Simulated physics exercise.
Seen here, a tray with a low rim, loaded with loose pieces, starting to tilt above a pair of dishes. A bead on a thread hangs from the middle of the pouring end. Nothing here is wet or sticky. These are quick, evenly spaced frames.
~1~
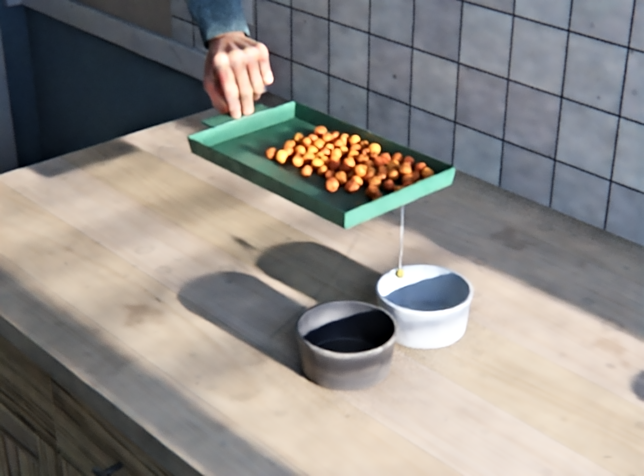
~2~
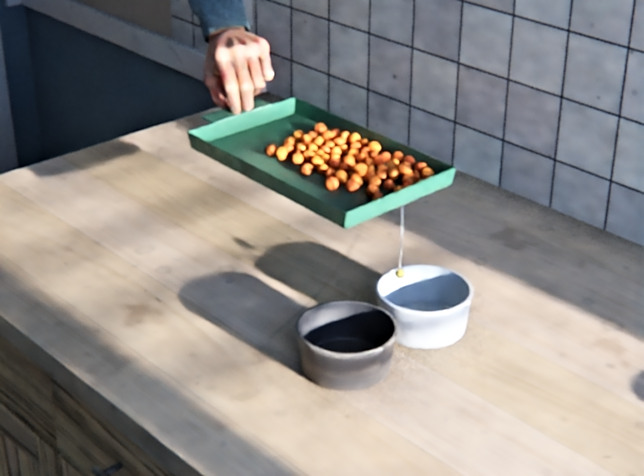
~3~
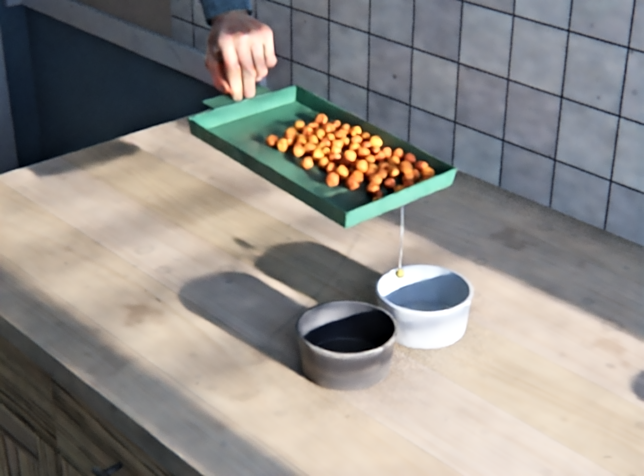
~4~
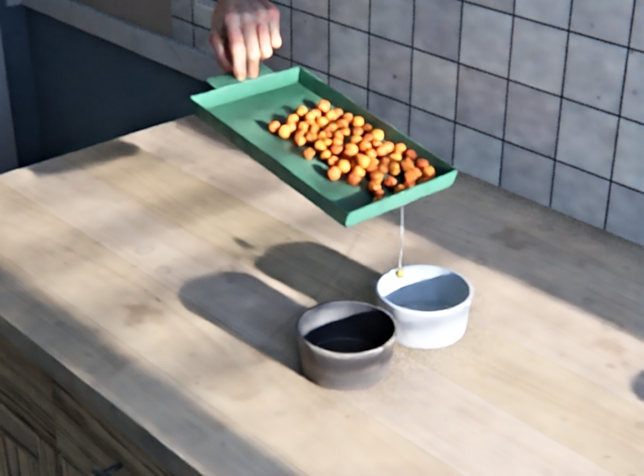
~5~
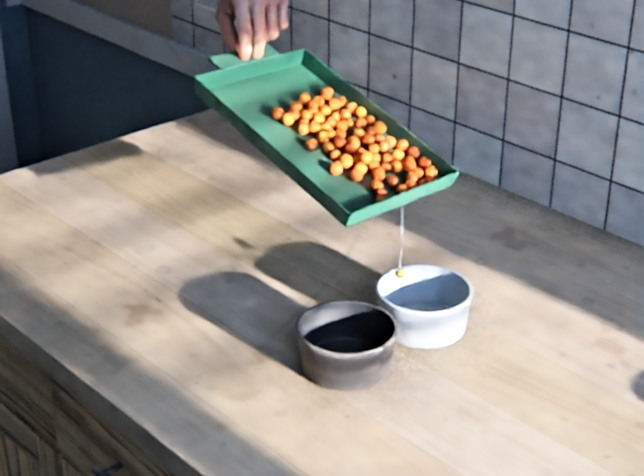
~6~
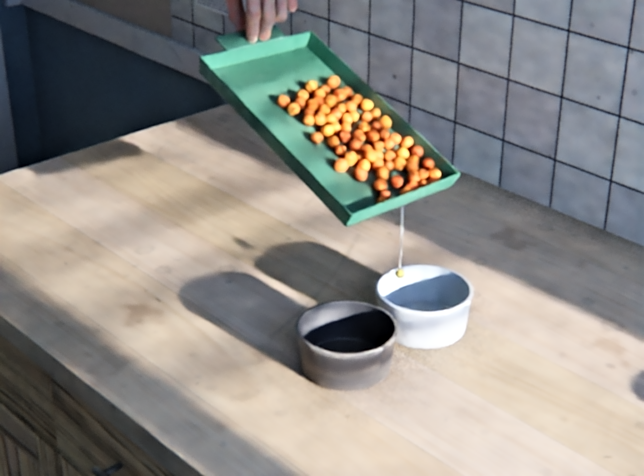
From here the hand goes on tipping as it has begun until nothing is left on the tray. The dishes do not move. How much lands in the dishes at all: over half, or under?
Caught overall: Only the smaller part.
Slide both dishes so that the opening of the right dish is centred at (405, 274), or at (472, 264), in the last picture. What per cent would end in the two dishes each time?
The first gives 0 %, the second 40 %.
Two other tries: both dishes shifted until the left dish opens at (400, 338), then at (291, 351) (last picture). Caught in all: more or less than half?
First over half, then not half.
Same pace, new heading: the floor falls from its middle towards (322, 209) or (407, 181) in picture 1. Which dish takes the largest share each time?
In turn: The dish on the left; the right one.
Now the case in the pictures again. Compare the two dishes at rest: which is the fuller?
That is the right one.
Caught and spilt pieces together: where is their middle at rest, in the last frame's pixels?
Close to (463, 339).
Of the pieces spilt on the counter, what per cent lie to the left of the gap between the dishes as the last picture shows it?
Roughly 0 in a hundred.
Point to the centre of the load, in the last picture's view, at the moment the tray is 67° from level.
Roughly at (409, 160).
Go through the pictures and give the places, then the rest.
Corners of the pouring end near (346, 211) and (452, 167), level; middle of the load near (349, 163), coated peanuts; left dish near (381, 363); right dish near (458, 321); bead on its thread near (400, 274), in the first picture.
Corners of the pouring end near (346, 211) and (452, 167), level; middle of the load near (349, 162), in the second picture.
Corners of the pouring end near (347, 211) and (453, 168), tipped barely, level across its low end; middle of the load near (350, 157), in the third picture.
Corners of the pouring end near (349, 211) and (454, 169), tipped a little, level across its low end; middle of the load near (351, 149), in the fourth picture.
Corners of the pouring end near (350, 212) and (456, 171), tipped clearly, level across its low end; middle of the load near (354, 142), in the fifth picture.
Corners of the pouring end near (352, 212) and (457, 173), tipped clearly, level across its low end; middle of the load near (359, 137), a little on the move; left dish near (381, 363); right dish near (458, 321), in the sixth picture.
Shortly afterwards, tray tipped steeply; the whole lot on the tray.
Next, tray tipped past a quarter turn; all but a few on the tray; only a few outside both; only a few in the air.
Some moments later, tray tipped past a quarter turn; only a few in the left dish; near a third in the right dish; near two thirds outside both.
In the end, tray tipped past a quarter turn; only a few in the left dish; near a third in the right dish; near two thirds outside both.
